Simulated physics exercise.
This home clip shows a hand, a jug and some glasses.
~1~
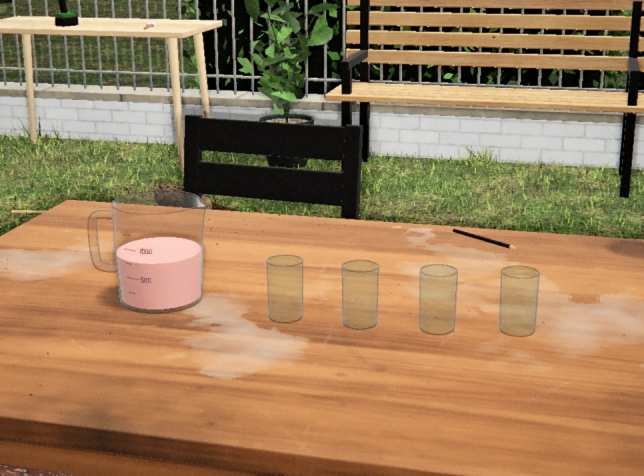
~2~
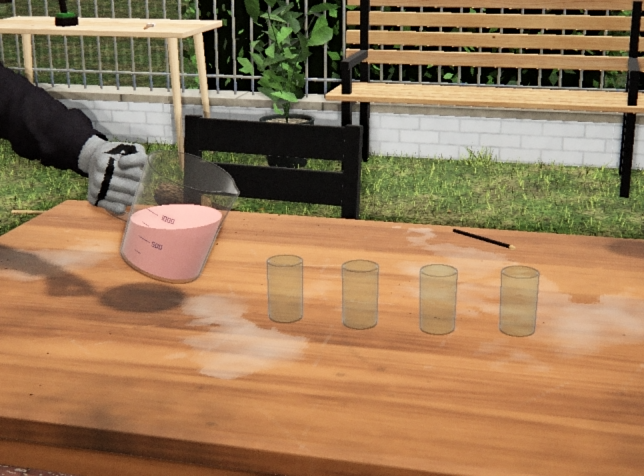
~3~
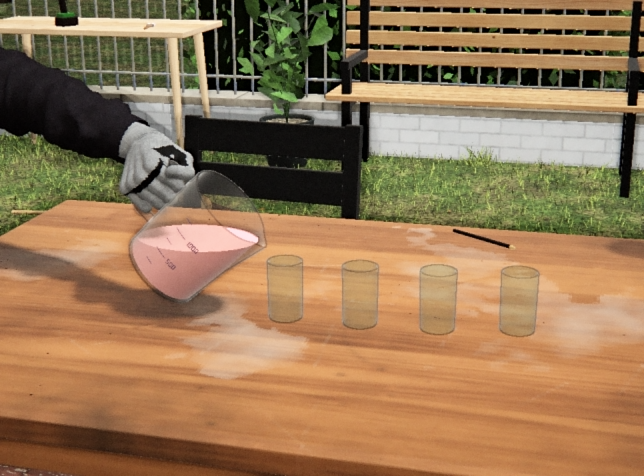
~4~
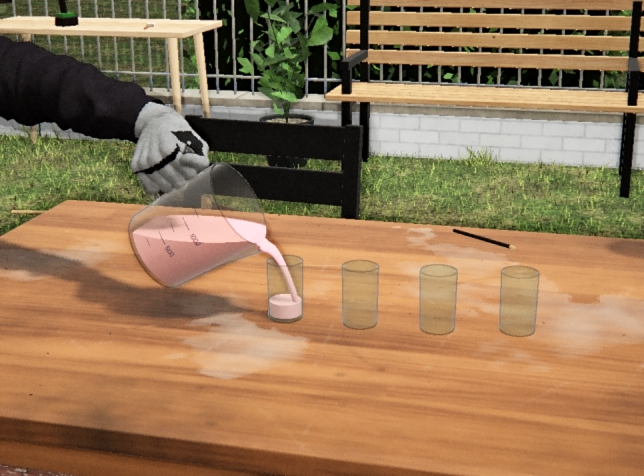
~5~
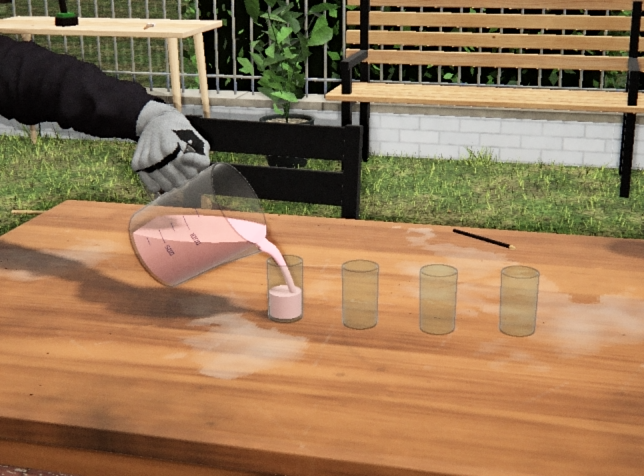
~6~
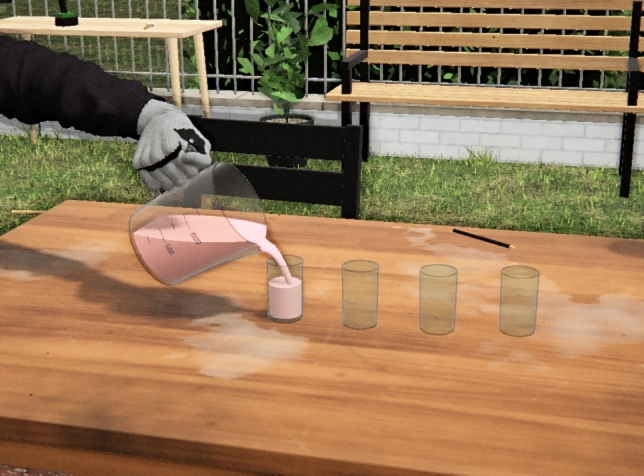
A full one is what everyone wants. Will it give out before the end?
It will be sufficient, I'd bet.
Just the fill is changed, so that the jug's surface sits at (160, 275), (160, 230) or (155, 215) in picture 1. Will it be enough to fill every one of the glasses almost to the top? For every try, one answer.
First try lacking, second adequate, third adequate.
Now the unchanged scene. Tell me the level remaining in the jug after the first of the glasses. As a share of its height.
Roughly 40 %.
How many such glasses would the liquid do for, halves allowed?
That works out at close to 6.5.
Soon after, the first is about three quarters full.
Later, the first is done and the jug has nearly all of its load.
In the end, all four are full and about a third of the pink milk is over.
